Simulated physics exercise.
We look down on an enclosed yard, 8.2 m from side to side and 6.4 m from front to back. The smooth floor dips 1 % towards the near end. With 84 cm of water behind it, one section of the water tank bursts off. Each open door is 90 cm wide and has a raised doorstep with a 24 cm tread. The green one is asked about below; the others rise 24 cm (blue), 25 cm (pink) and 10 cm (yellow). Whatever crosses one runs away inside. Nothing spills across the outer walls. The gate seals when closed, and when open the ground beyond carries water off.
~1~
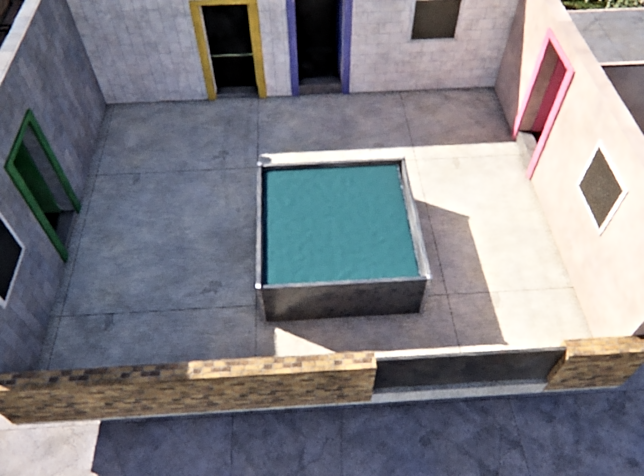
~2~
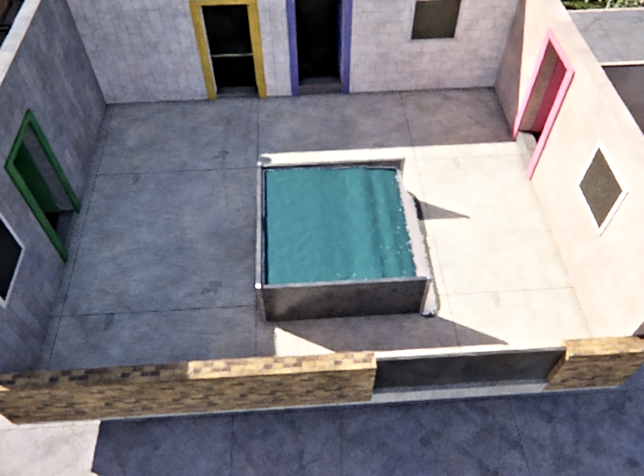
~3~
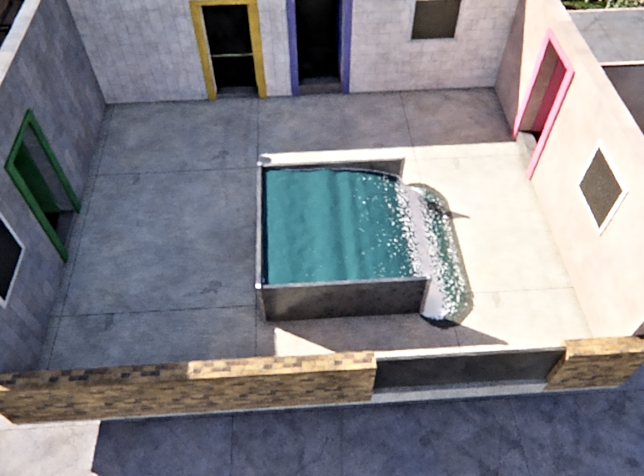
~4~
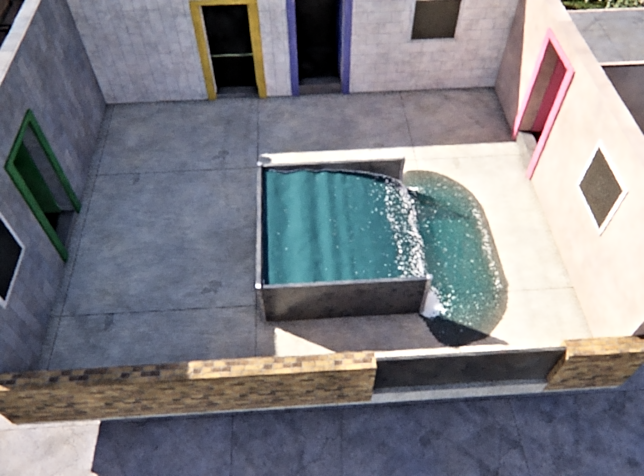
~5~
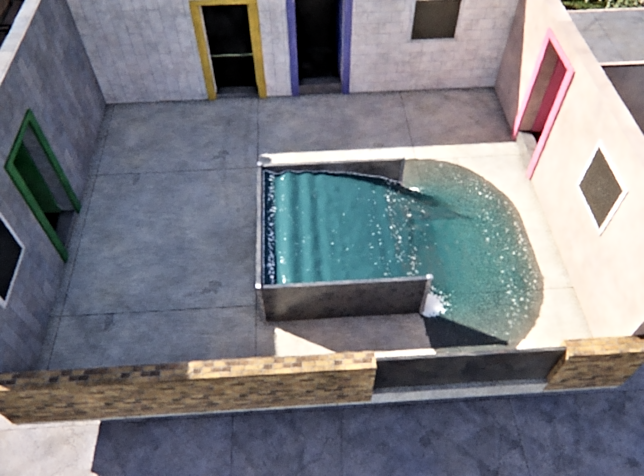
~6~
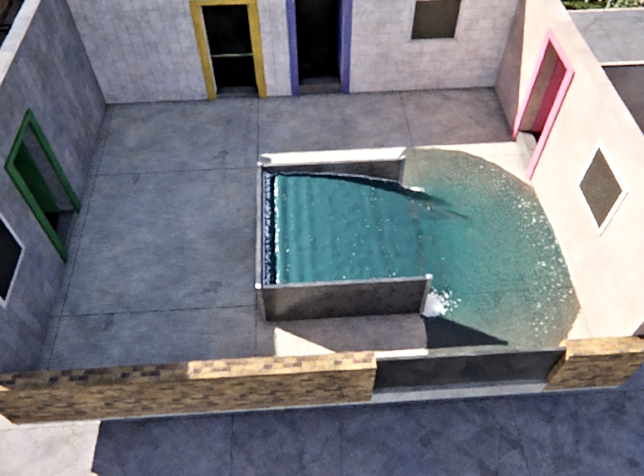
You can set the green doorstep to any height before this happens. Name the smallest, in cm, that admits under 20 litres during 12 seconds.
It would have to be roughly 11 cm high.
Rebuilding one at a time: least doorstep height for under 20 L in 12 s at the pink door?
About 22 cm at pink.
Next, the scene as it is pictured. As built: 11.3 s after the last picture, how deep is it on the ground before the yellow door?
Some 9.5 cm.
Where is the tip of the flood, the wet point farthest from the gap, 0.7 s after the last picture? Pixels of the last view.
Near (502, 117).
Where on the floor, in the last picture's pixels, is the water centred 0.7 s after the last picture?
Near (413, 252).
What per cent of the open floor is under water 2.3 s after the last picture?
About 35 per cent.
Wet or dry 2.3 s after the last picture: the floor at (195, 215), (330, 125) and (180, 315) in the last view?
In turn: Still dry, dry, dry.
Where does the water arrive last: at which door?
The green one.
Then, 0.7 s after the last picture water covers 25 % of the floor, deepest (56 cm) near (598, 364); it has not reached the green door.
Then, 2.3 s after the last picture water covers 35 % of the floor, deepest (44 cm) near (586, 365); it has not reached the green door.
Then, 11.3 s after the last picture water covers 100 % of the floor, deepest (19 cm) near (223, 387); 11 cm at the green door, 19 litres in over its 11 cm doorstep.
At the green door as built, the water peaked near 14 cm, 7.9 s after the last picture.
With a doorstep of 9 cm, 38 litres would have come in within the 12 s; with 12 cm, 13 litres. So under 20 litres takes about 11 cm.
